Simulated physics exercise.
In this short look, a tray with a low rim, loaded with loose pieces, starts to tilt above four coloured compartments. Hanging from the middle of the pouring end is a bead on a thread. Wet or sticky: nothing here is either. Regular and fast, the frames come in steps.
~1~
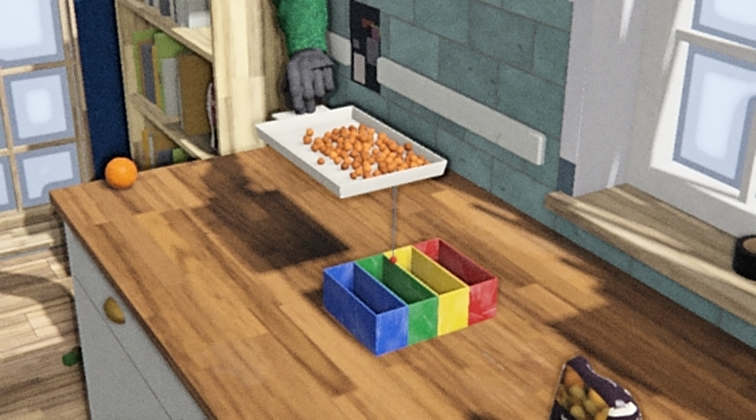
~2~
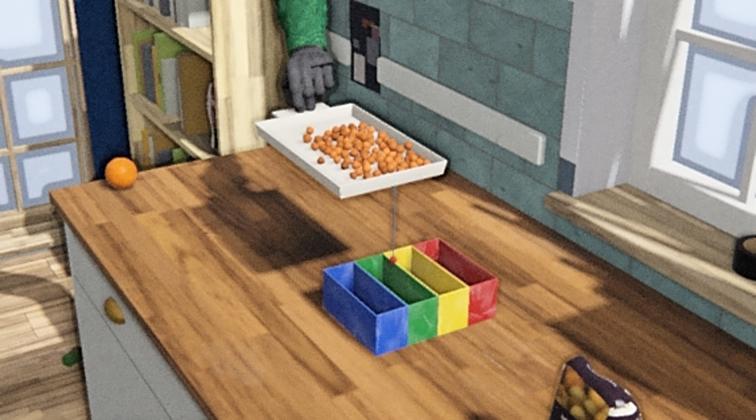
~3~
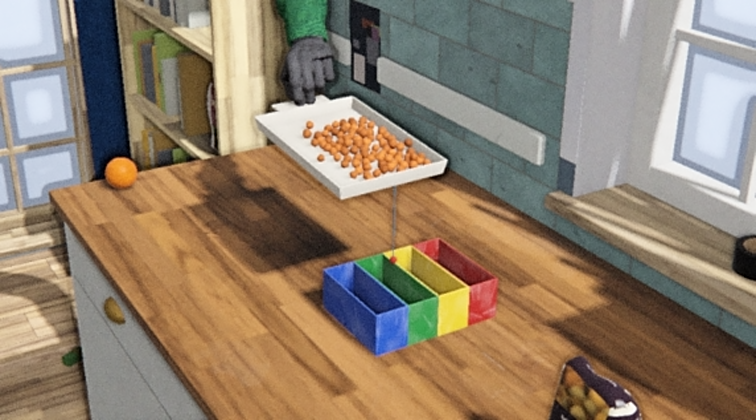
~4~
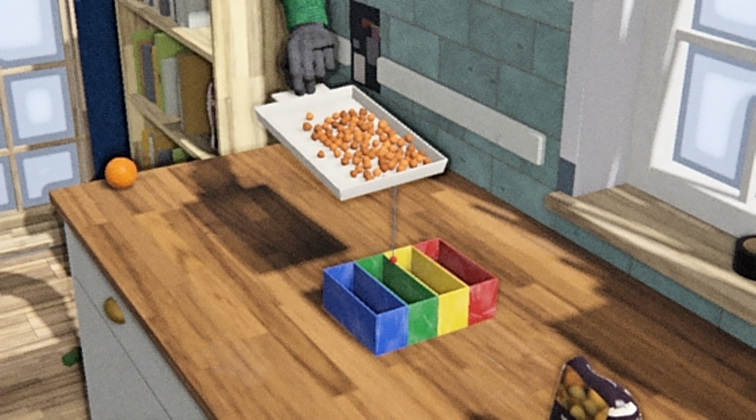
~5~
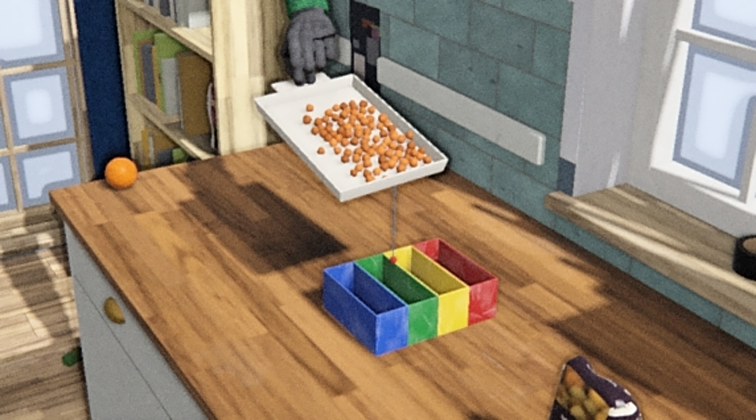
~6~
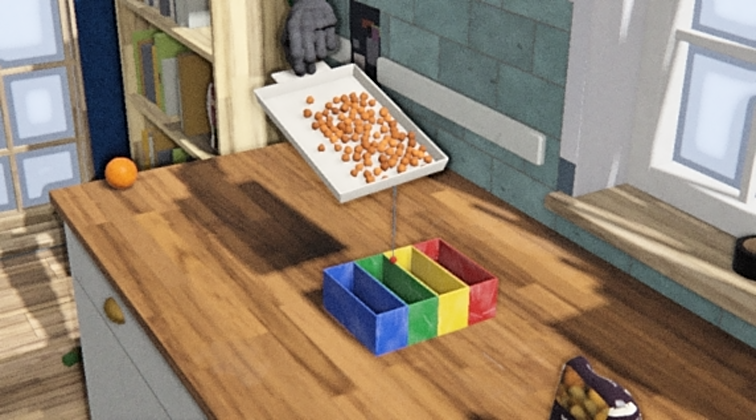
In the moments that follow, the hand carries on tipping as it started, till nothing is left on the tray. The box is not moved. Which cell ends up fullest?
The blue cell.
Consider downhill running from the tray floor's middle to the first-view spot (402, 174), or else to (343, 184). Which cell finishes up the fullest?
First: That red cell, second: The cell in blue.
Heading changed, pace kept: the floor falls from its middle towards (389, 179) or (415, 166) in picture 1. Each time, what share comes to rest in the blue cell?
In order: About 20, then 0 percent.
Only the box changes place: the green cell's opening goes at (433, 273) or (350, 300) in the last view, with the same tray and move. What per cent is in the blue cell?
Roughly 20% first, roughly 0% second.
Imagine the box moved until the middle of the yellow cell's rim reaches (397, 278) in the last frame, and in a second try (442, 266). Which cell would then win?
With the first placing it's the green one, with the second it's the blue cell.
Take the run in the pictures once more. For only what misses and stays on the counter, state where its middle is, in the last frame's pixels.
At about (360, 358).
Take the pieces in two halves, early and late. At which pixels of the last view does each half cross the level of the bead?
It goes through near (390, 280) first, then near (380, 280).
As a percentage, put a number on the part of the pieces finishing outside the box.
30 %.
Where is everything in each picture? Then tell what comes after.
Corners of the pouring end near (341, 184) and (443, 161), level; middle of the load near (366, 151), coated peanuts; bead on its thread near (393, 260); blue cell near (392, 327); green cell near (423, 317); yellow cell near (453, 308); red cell near (482, 298), in the first picture.
Corners of the pouring end near (341, 185) and (443, 161), level; middle of the load near (366, 150), in the second picture.
Corners of the pouring end near (341, 186) and (443, 160), tipped barely, lowest at the left corner; middle of the load near (366, 147), in the third picture.
Corners of the pouring end near (342, 188) and (443, 159), tipped a little, lowest at the left corner; middle of the load near (367, 142), in the fourth picture.
Corners of the pouring end near (342, 189) and (444, 159), tipped a little, lowest at the left corner; middle of the load near (367, 138), in the fifth picture.
Corners of the pouring end near (342, 191) and (444, 158), tipped clearly, lowest at the left corner; middle of the load near (367, 134); blue cell near (392, 327); green cell near (423, 317); yellow cell near (453, 308); red cell near (482, 298), in the sixth picture.
Shortly afterwards, tray tipped steeply; the whole lot on the tray.
Next, tray tipped right over; all but a few on the tray; only a few falling or outside the box.
Some moments later, tray tipped past a quarter turn; near a third in the blue cell; near a quarter in the green cell; a little in the yellow cell; only a few in the red cell; near a quarter falling or outside the box.
In the end, tray tipped past a quarter turn; near a third in the blue cell; near a quarter in the green cell; a little in the yellow cell; only a few in the red cell; near a quarter outside the box.
